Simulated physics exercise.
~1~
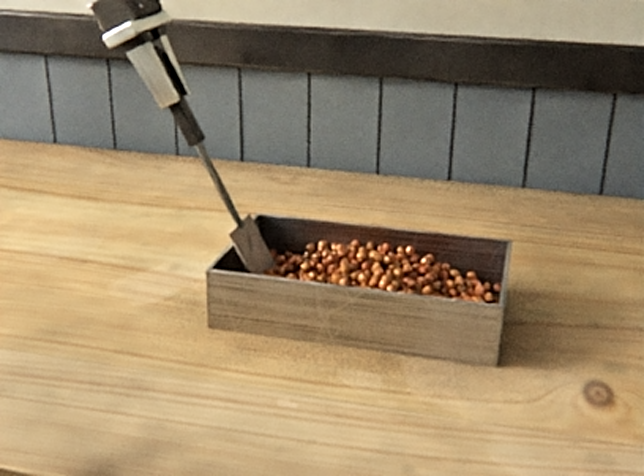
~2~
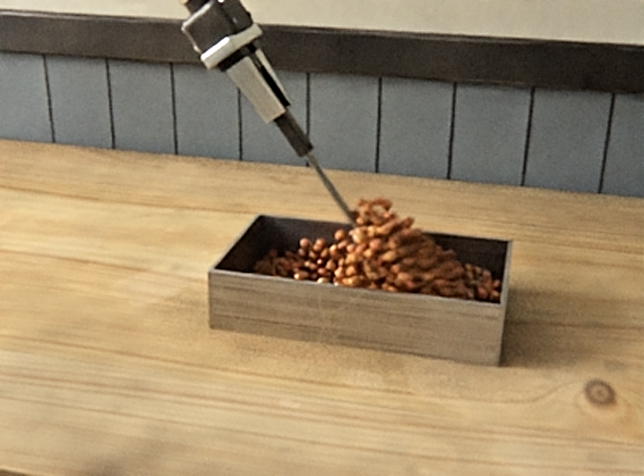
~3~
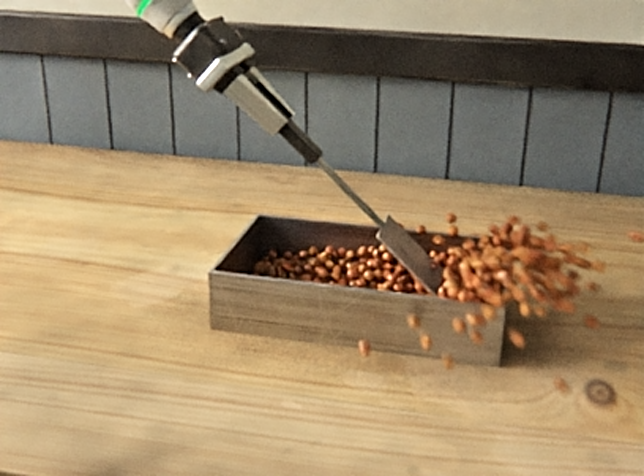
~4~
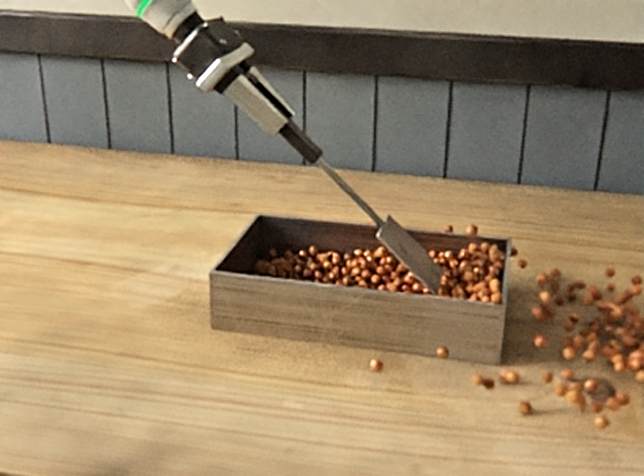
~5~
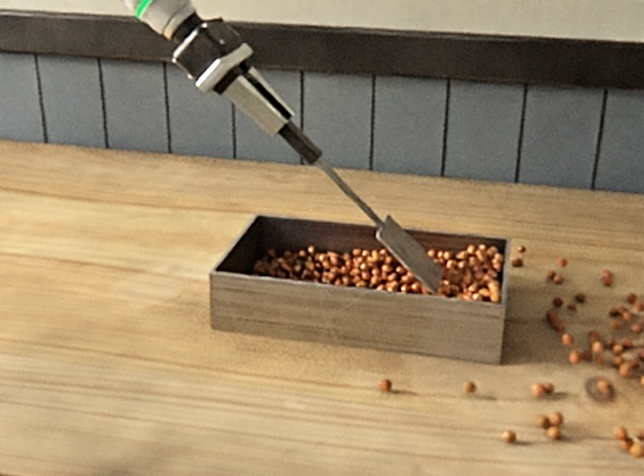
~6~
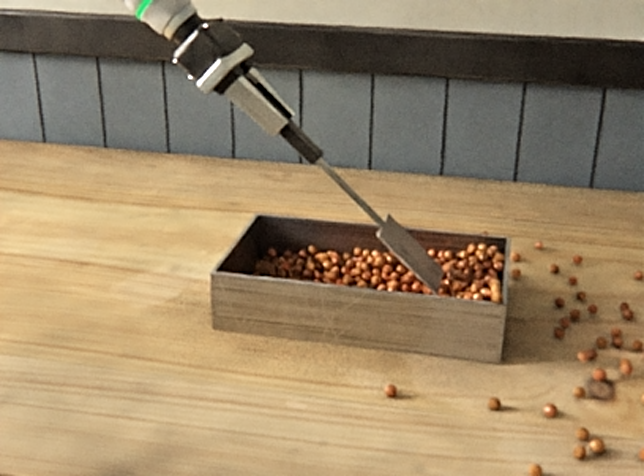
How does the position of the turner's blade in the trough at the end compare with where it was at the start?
At the start the blade is at the left end of the trough. By the end it rests among the beads farther to the right, past the middle of the trough.
